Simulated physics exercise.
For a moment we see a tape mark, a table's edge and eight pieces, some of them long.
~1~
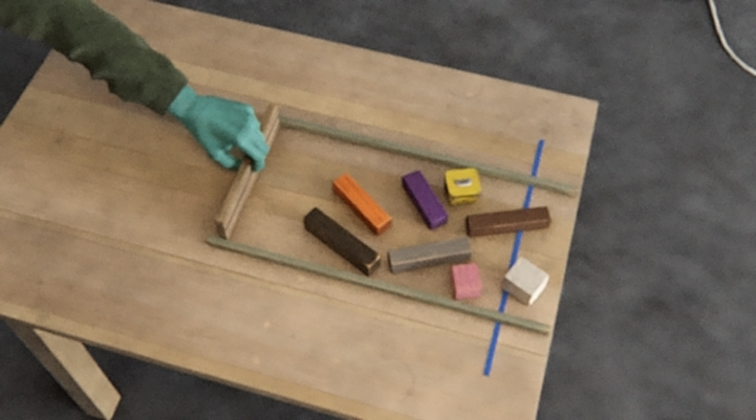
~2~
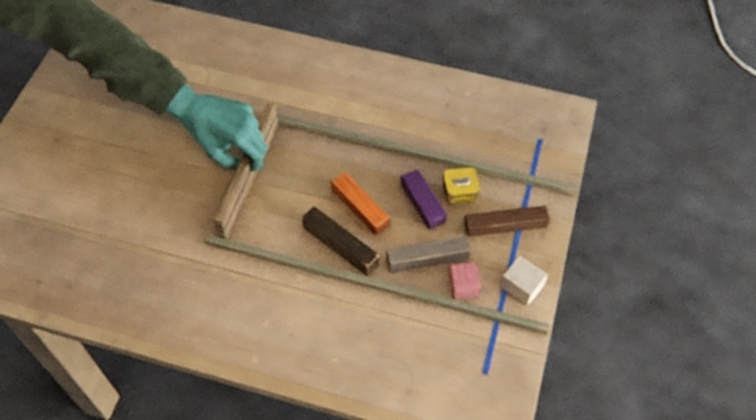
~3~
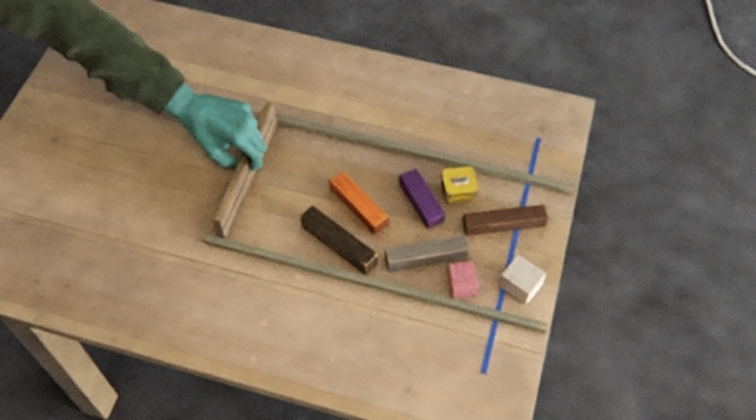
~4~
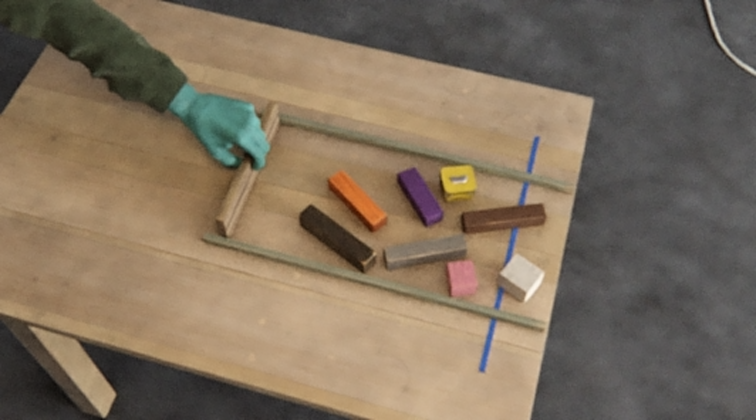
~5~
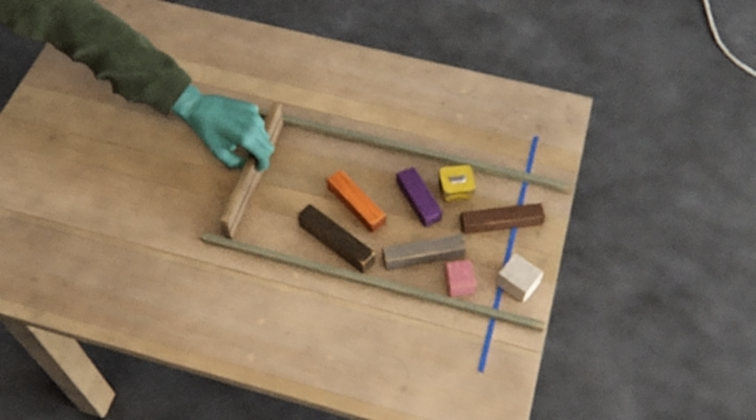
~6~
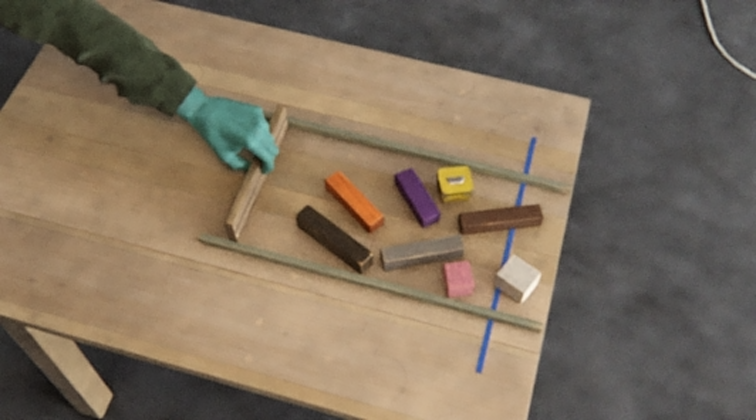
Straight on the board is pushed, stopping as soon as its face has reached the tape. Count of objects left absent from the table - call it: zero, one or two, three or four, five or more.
My call is three or four.
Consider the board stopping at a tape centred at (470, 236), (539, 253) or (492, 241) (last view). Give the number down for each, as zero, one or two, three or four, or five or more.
So, tape by tape, it's 1 or 2, then 5 or more, then three or four.
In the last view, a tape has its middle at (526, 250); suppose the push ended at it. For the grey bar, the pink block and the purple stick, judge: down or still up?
This time the grey bar drops; after it, the pink block drops; finally, the purple stick does not drop.
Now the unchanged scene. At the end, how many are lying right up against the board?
All in all, 3.
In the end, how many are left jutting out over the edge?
Looks like 4 of them.
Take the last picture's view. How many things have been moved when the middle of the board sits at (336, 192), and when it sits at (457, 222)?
At the first spot 3, then 8.
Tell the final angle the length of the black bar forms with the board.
Angle: Around 50°.
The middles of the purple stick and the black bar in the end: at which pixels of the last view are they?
You'll see the purple stick at (542, 224), with the black bar at (539, 301).
A little later, none off yet; white block at rest near (517, 279); brown bar at rest near (501, 219); pink block at rest near (458, 279).
Next, none off yet; white block shifted a little near (535, 273); brown bar shifted a little near (524, 215); pink block shifted well along near (506, 283).
When it is over, the number that fall off is three or four; down, grey bar, pink block, brown bar and white block.
